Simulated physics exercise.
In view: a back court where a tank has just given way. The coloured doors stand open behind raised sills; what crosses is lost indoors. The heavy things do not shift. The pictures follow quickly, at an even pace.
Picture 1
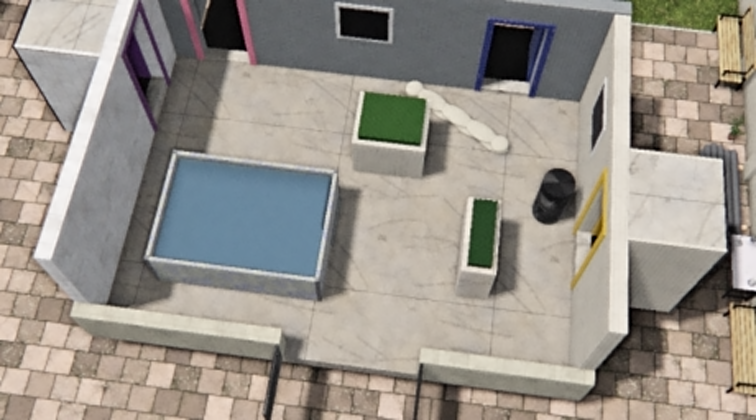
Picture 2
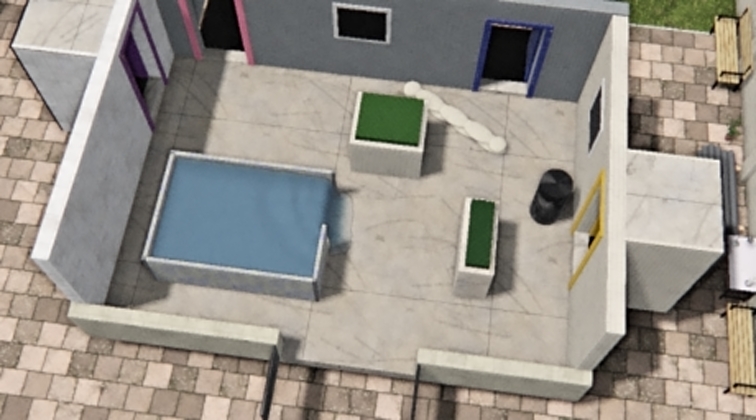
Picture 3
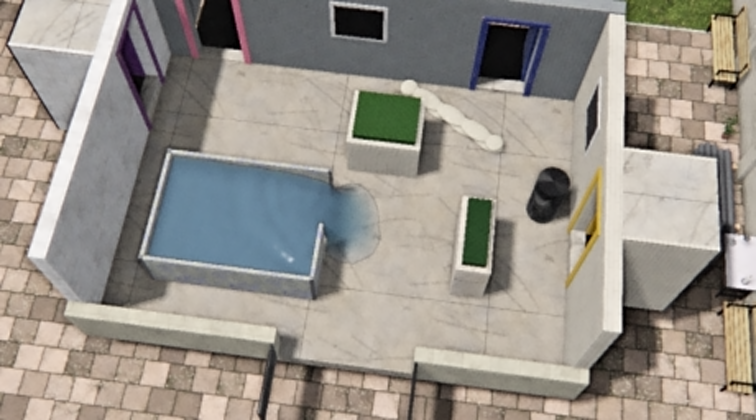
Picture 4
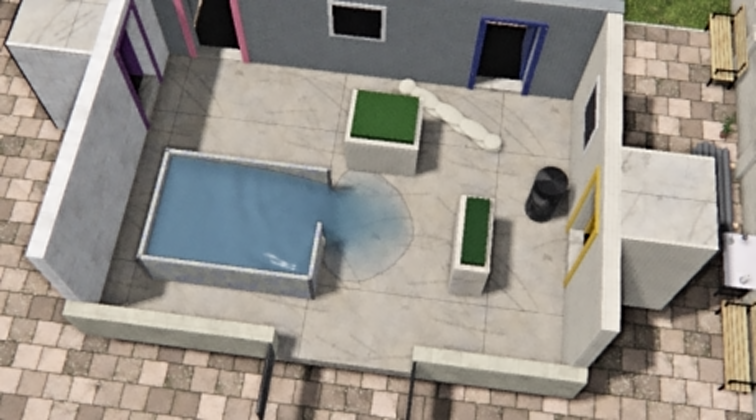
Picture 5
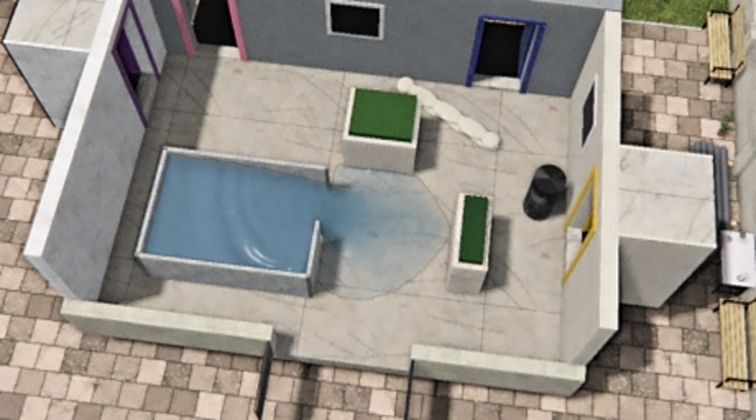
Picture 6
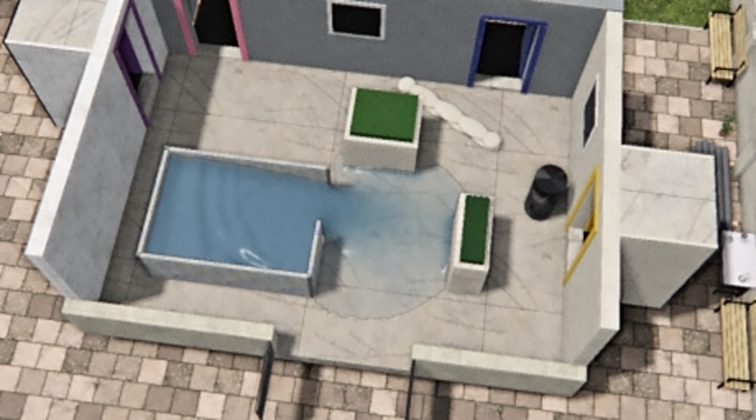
The video shows a walled court with a blue water tank, two green-topped planters and coloured doorways; the tank's right side opens and water pours through the gap, fanning rightward across the pale floor to the narrower planter.
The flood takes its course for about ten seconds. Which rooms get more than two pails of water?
In the end: The yellow door holds within the limit; the blue door floods; the purple door holds within the limit; the pink door holds within the limit.
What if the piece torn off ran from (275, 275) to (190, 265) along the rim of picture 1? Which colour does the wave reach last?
I say the blue one.
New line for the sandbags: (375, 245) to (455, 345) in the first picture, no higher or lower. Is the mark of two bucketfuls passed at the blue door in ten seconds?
One by one: Blue door floods.
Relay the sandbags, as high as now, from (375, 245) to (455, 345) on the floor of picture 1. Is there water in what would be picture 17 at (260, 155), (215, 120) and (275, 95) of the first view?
In that order: Free of water, dry, not flooded.
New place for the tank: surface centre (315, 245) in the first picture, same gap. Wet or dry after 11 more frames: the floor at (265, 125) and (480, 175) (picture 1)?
As listed: Dry, covered.
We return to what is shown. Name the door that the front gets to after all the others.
The purple one.
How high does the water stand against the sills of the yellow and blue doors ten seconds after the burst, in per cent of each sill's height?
Near 60 and 170 in a hundred.
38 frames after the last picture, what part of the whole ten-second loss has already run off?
About 50 per cent.
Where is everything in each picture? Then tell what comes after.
In the first frame, the open tank at (244, 216) is whole and still.
In the second frame, the front is at (340, 194), out from the gap at (328, 214).
In the third frame, water pours out at (325, 214) and has run to (366, 253).
In the fourth frame, the front is at (408, 239), out from the gap at (324, 214).
In the fifth frame, water pours out at (322, 212) and has run to (442, 222).
In the sixth frame, the front is at a hidden place, out from the gap at (323, 211).
A moment on, water covers 30 % of the floor; the yellow door not reached, the blue door not reached, the purple door not reached, the pink door not reached.
Next, water covers 35 % of the floor; the yellow door wet at the sill, nothing in, the blue door not reached, the purple door not reached, the pink door not reached.
Then, water covers 50 % of the floor; the yellow door wet at the sill, nothing in, the blue door under two buckets in, the purple door not reached, the pink door not reached.
Later, water covers 80 % of the floor; the yellow door wet at the sill, nothing in, the blue door over two buckets in, the purple door not reached, the pink door wet at the sill, nothing in.
In the end, water covers 95 % of the floor; the yellow door wet at the sill, nothing in, the blue door far over two buckets in, the purple door wet at the sill, nothing in, the pink door wet at the sill, nothing in.
